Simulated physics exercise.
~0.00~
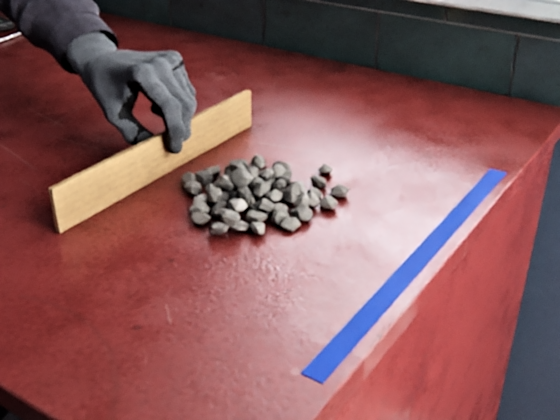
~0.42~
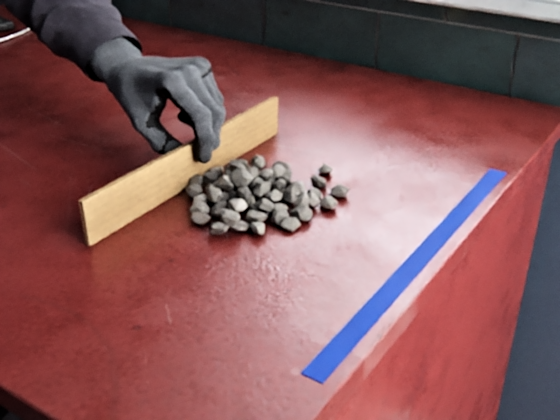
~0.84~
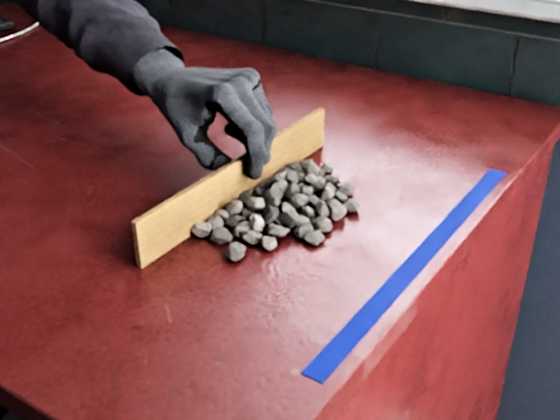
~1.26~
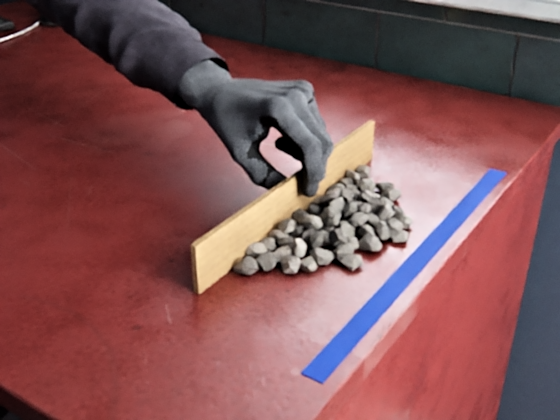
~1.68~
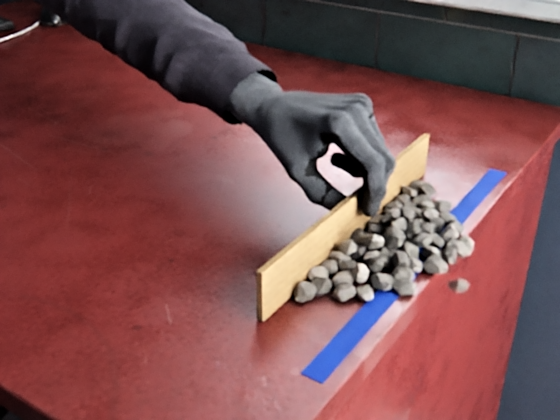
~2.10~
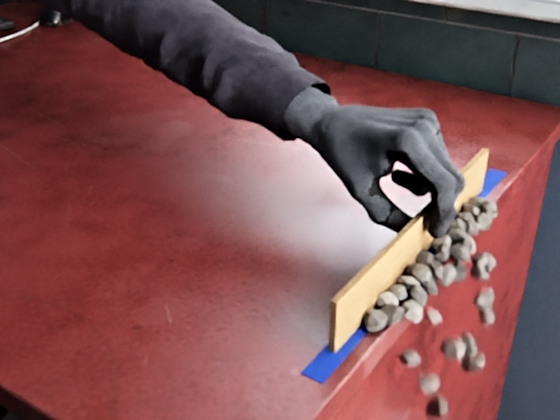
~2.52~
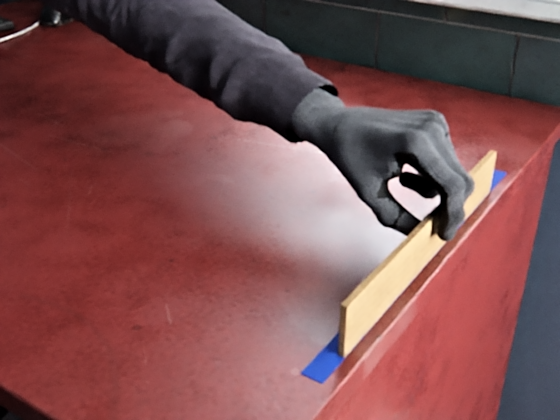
A gloved grey hand holds a thin, pale wooden-looking strip upright on a glossy red table, seen from above at an angle, with dark tiles behind. A loose heap of grey, pebble-like pieces lies to its right, and a strip of blue tape runs along the table near the right edge. The hand slides the strip rightward until it meets the heap and pushes the pieces along, bunching them together. They cross the tape, and the first begin to drop over the edge. The strip stops at the tape as more tumble down, leaving none of the pieces in view.
